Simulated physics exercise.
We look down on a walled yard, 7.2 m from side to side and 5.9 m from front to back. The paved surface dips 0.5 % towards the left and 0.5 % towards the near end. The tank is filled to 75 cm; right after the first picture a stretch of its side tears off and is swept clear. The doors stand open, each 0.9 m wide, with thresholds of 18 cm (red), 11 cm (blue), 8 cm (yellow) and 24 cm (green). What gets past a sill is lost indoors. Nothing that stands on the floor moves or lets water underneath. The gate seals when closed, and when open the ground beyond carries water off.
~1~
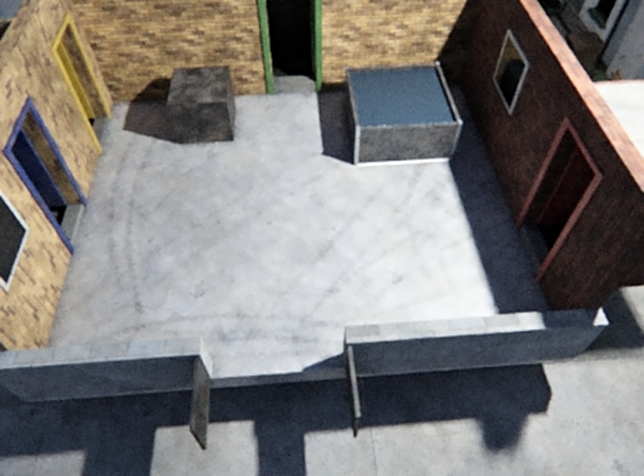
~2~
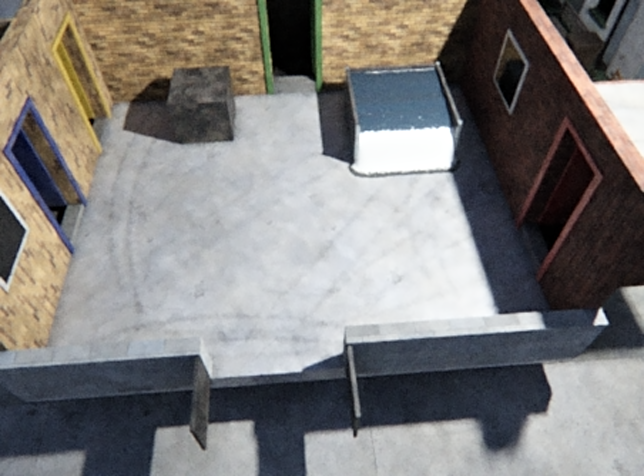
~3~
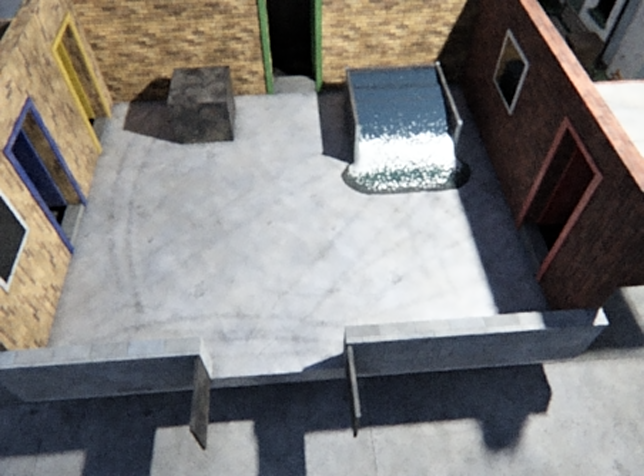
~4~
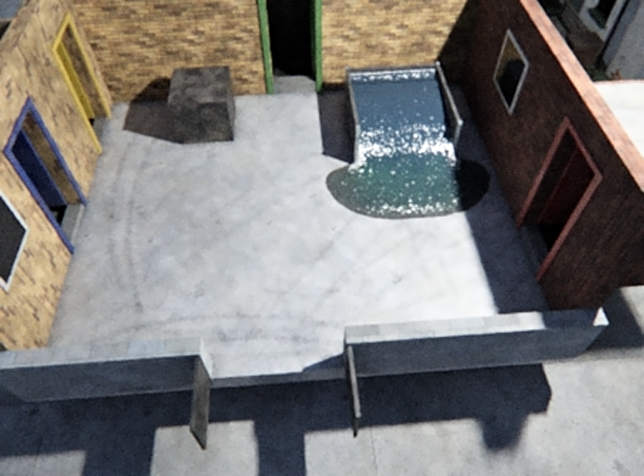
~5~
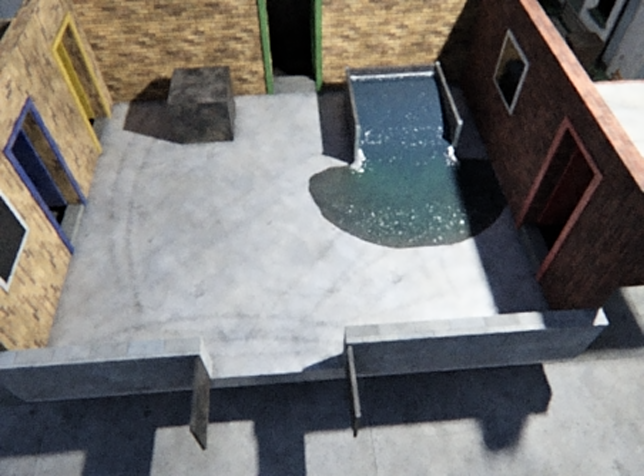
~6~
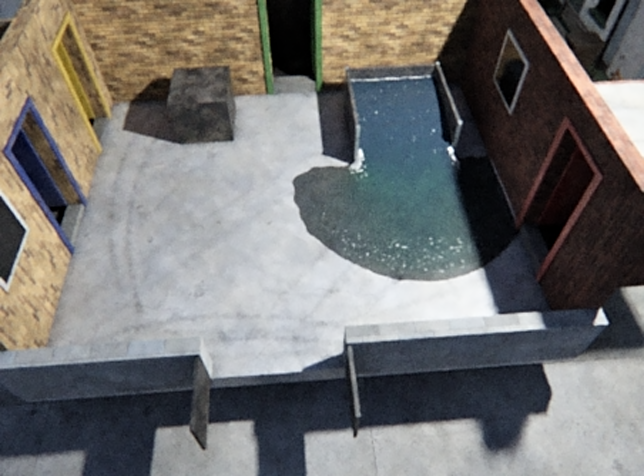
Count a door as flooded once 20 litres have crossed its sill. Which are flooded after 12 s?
Within that time: At the red door it does not reach the limit; at the blue door it keeps below the limit; at the yellow door it keeps below the limit; at the green door it does not reach the limit.
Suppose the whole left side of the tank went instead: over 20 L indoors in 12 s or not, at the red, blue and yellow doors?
Then: Red below, blue above, yellow past it.
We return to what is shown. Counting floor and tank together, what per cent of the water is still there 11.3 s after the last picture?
About 78 per cent.
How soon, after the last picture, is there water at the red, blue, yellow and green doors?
Arrival: Red 0.1 s, blue 4.0 s, yellow 5.5 s, green 8.5 s.
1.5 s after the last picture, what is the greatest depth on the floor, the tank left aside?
About 44 cm.
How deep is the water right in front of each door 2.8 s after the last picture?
Depths in cm: Red 20, blue 0, yellow 0, green 0.
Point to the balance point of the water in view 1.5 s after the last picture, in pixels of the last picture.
Around (419, 232).
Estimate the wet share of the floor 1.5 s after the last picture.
Near 40 per cent is wet.
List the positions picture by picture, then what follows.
In the first picture, the tank at (400, 98) is whole and still, 75 cm deep.
In the second picture, water pours out at (405, 150) and has run 1.0 m, to (456, 160); typically 10 cm deep outside, 75 cm at the tank's back.
In the third picture, water pours out at (405, 151) and has run 1.2 m, to (466, 171); typically 13 cm deep outside, 74 cm at the tank's back.
In the fourth picture, water pours out at (404, 153) and has run 1.5 m, to (482, 188); typically 11 cm deep outside, 65 cm at the tank's back.
In the fifth picture, the front is at (457, 239), 2.0 m from the gap at (404, 153); 5.0 m2 of floor is under water; 64 cm left at the back of the tank.
In the sixth picture, the front is at (448, 274), 2.6 m from the gap at (404, 153); 7.1 m2 of floor is under water; 60 cm left at the back of the tank.
Then, 0.7 s after the last picture water covers 35 % of the floor and is deepest (38 cm) near (546, 336); red door 14 cm at the sill, 0 L in, blue door not reached, yellow door not reached, green door not reached.
Then, 1.5 s after the last picture water covers 40 % of the floor and is deepest (44 cm) near (534, 337); red door 14 cm at the sill, 0 L in, blue door not reached, yellow door not reached, green door not reached.
Then, 2.8 s after the last picture water covers 45 % of the floor and is deepest (20 cm) near (458, 342); red door 20 cm at the sill, 5 L in, blue door not reached, yellow door not reached, green door not reached.
Then, 6.3 s after the last picture water covers 85 % of the floor and is deepest (14 cm) near (39, 374); red door 6 cm at the sill, 7 L in, blue door 11 cm at the sill, 1 L in, yellow door 4 cm at the sill, 0 L in, green door not reached.
Then, 11.3 s after the last picture water covers 95 % of the floor and is deepest (10 cm) near (94, 175); red door 2 cm at the sill, 7 L in, blue door 6 cm at the sill, 1 L in, yellow door 9 cm at the sill, 8 L in, green door 3 cm at the sill, 0 L in.
